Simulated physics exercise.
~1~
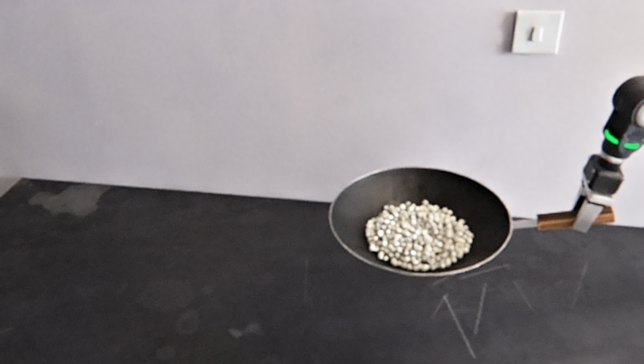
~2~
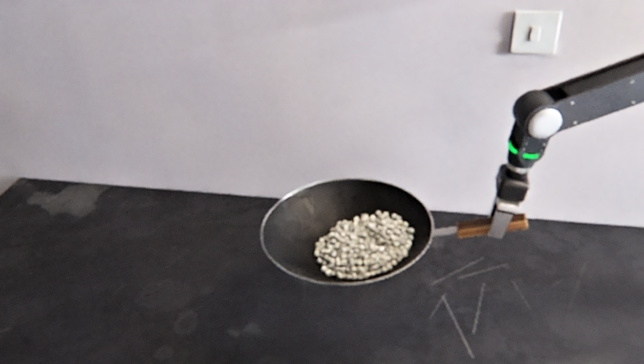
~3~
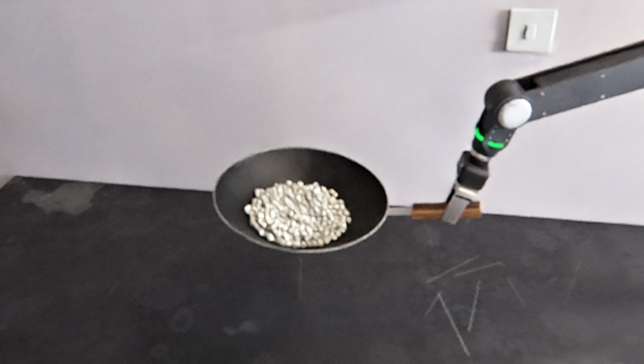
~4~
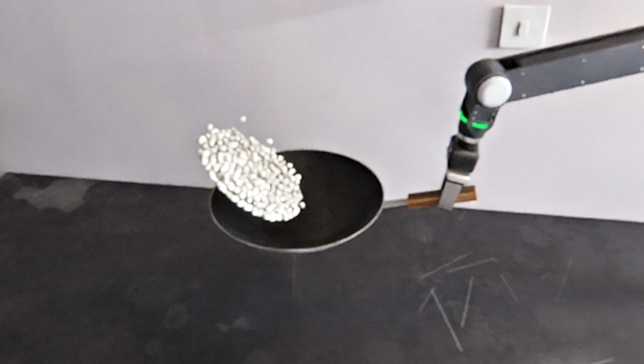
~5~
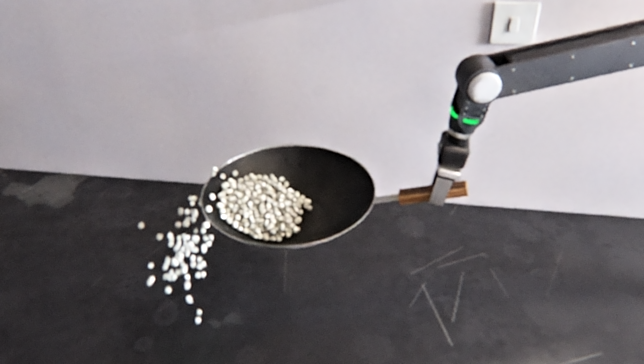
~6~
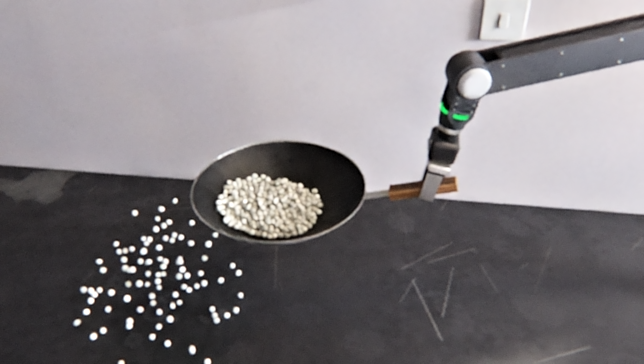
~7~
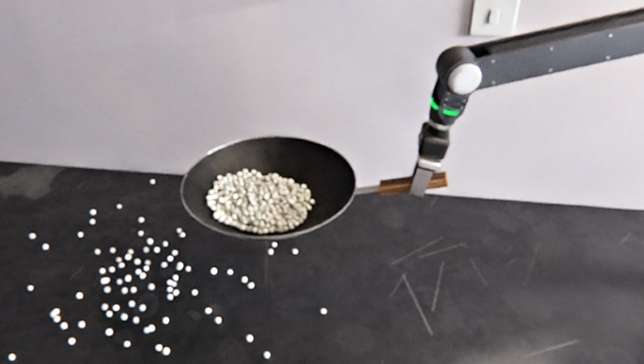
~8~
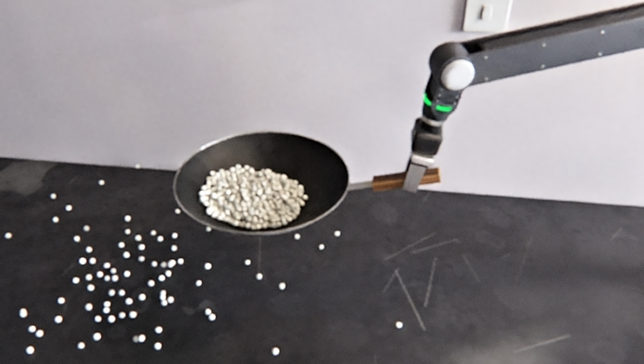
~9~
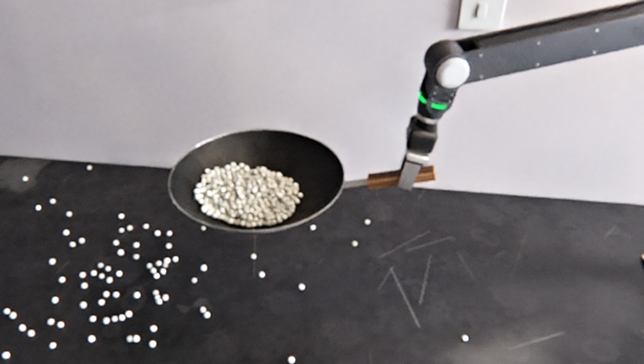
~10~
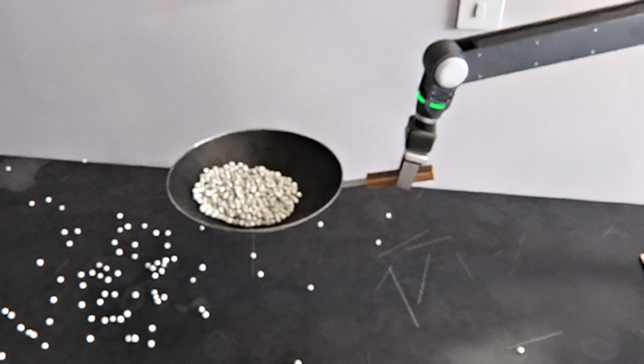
The footage shows a robotic arm moving a wok of white beads leftward above a dark table, then tossing the beads up; many land back in the wok while others spill over its left rim and scatter across the table, leaving the wok held level.
